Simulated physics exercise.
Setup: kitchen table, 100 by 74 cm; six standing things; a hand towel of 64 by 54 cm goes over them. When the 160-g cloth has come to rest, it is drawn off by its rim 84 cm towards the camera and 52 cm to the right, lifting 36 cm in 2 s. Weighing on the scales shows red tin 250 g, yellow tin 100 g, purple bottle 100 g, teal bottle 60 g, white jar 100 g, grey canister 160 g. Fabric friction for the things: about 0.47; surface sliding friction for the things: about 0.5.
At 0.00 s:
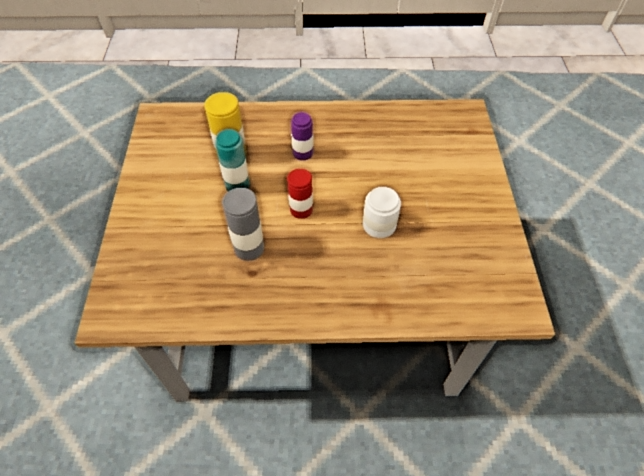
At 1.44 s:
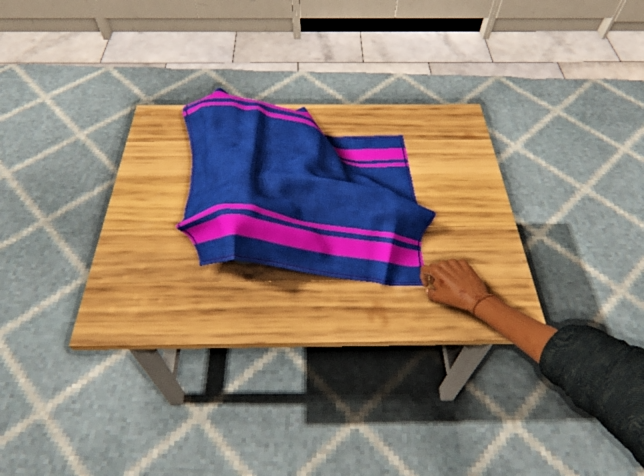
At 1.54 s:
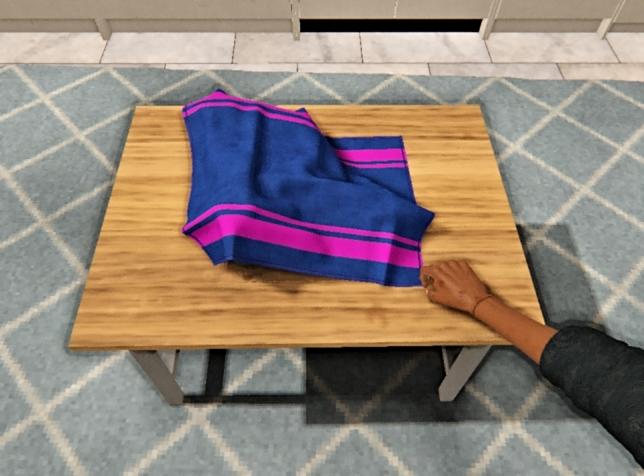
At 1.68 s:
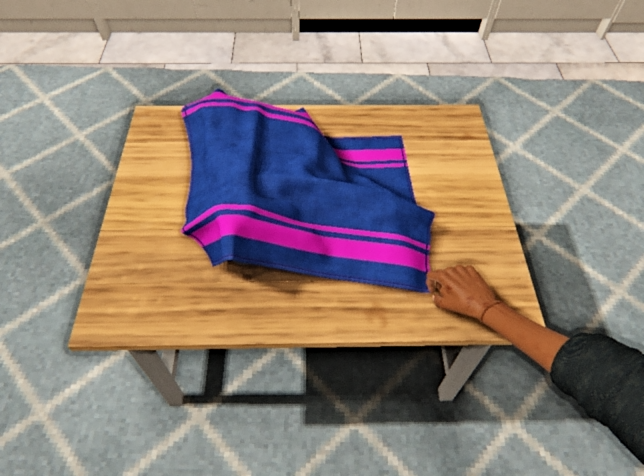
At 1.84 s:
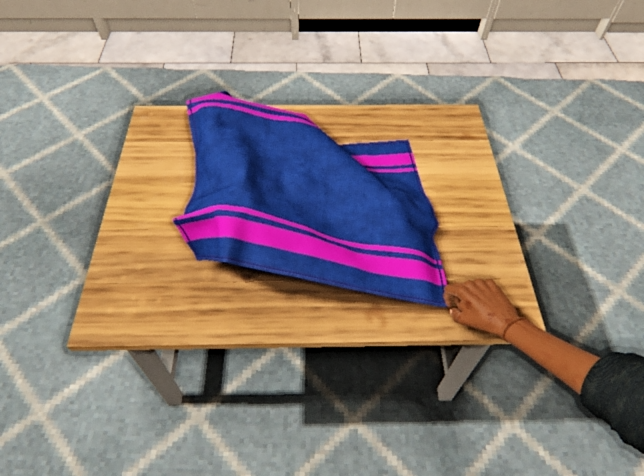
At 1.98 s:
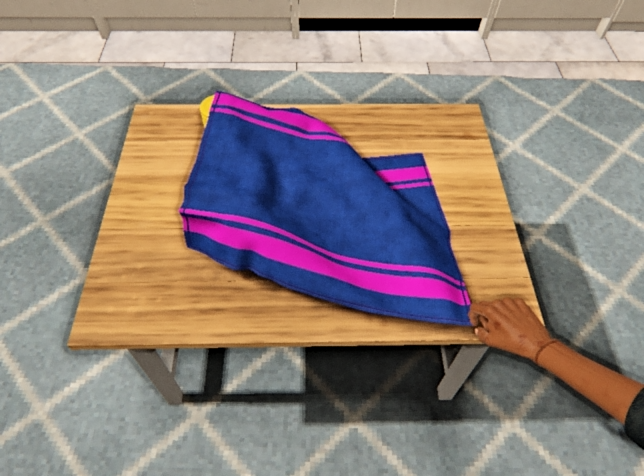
A blue hand towel with pink stripes lies over the standing containers on a wooden table, hiding them from view, and a hand pulls its corner toward the lower right, uncovering a bit of the yellow tin at the back left.
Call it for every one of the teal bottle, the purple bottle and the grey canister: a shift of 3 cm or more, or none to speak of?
My call: Teal bottle none to speak of; purple bottle none to speak of; grey canister shifts.
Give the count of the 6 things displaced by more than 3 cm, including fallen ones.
2.
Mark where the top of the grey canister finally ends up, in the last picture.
It comes to rest at about (279, 275).
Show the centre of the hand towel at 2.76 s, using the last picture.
Close to (518, 412) in pixels.
At 2.4 s, middle of the hand towel at (416, 260); grey canister 8 cm off its start, white jar 5 cm off its start.
At 2.8 s, middle of the hand towel at (518, 412); grey canister on its side, 12 cm off its start, white jar on its side, 19 cm off its start.
At 3.1 s, middle of the hand towel at a place out of view; grey canister on its side, 12 cm off its start at (281, 272), white jar on its side, 32 cm off its start at (418, 344).
At 3.5 s, middle of the hand towel at a place out of view; grey canister on its side, 12 cm off its start, white jar over the edge.
At 4.3 s, middle of the hand towel at a place out of view; grey canister on its side, 12 cm off its start at (279, 275), purple bottle 0 cm off its start at (298, 121), teal bottle 0 cm off its start at (223, 140), white jar over the edge.
